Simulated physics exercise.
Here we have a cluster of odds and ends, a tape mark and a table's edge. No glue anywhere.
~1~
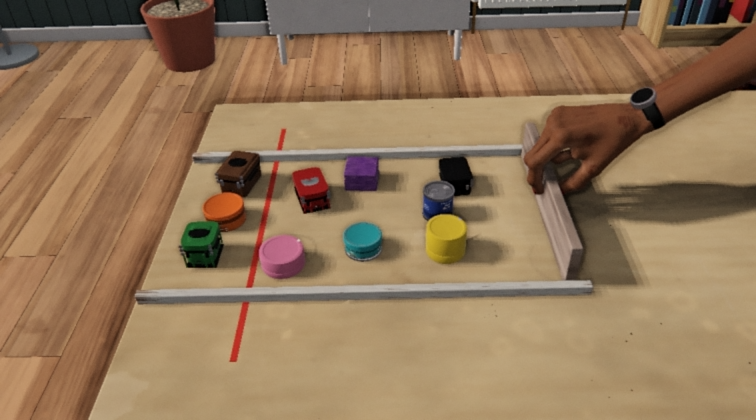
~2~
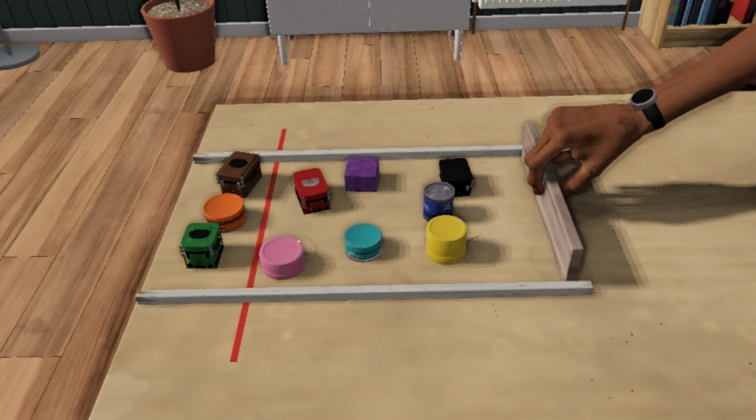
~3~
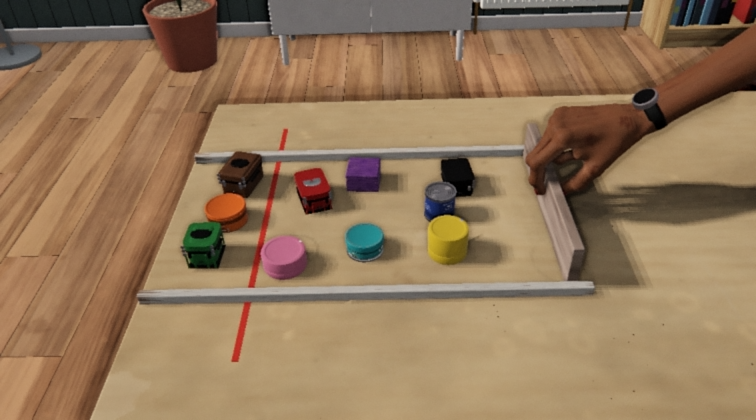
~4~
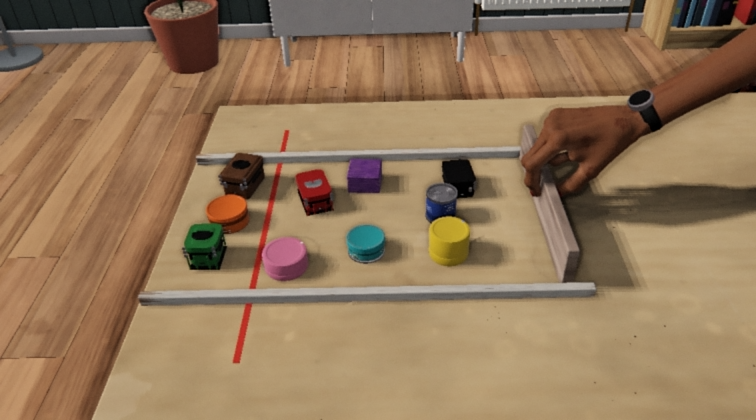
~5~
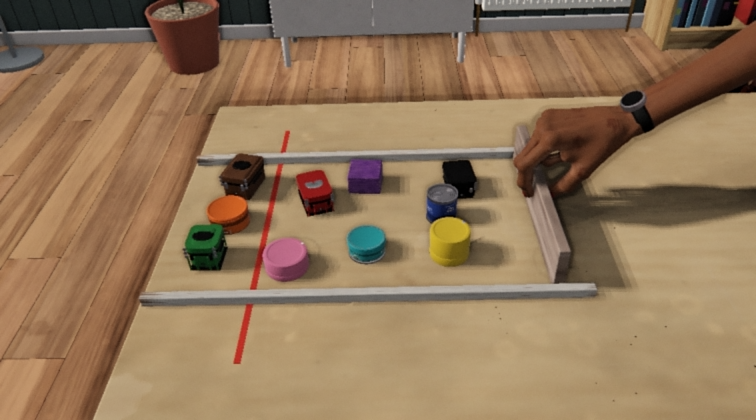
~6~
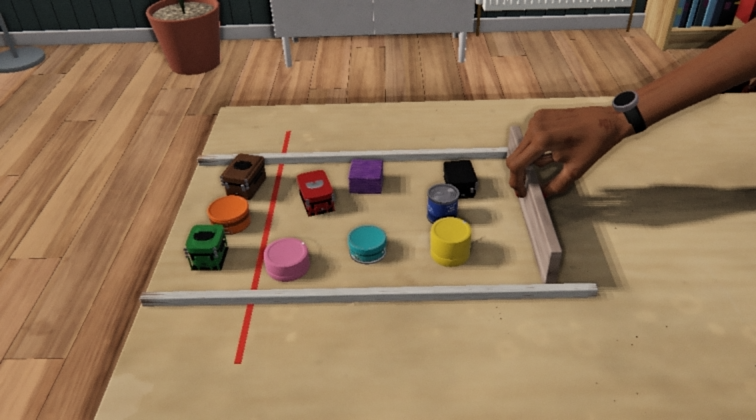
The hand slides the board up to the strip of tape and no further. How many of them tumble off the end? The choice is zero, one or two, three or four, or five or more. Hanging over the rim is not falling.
As it turns out, the number that fall off is zero.
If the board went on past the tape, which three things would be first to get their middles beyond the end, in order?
They are the brown case, the orange tub, the green case.
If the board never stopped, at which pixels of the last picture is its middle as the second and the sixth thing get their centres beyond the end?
Near (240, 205) and (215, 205).
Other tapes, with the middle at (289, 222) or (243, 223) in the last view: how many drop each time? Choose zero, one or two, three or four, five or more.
Taking them in turn, not one; just one or two.
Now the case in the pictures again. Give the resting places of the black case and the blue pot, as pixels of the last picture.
The black case at (261, 184), the blue pot at (253, 210).
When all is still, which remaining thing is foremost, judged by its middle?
Foremost is the brown case.
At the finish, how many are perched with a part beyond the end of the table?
0 of them.
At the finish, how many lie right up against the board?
3 of them.
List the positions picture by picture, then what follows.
The first frame shows green case (202, 245); orange tub (225, 213); brown case (240, 174); board (548, 195); tape (264, 219).
The second frame shows orange tub (225, 213); blue pot (438, 203).
The third frame shows brown case (242, 175); black case (457, 178).
The fourth frame shows green case (206, 247); red case (314, 192).
The fifth frame shows orange tub (229, 215); purple block (365, 176).
The sixth frame shows green case (207, 247); orange tub (230, 215); brown case (245, 177); board (530, 198); tape (269, 222).
Early on, none off yet; green case at rest near (207, 247); orange tub at rest near (230, 215); brown case at rest near (245, 177).
A while later, none off yet; green case at rest near (207, 247); orange tub at rest near (230, 215); brown case moving near (241, 178).
Finally, the number that fall off is zero.
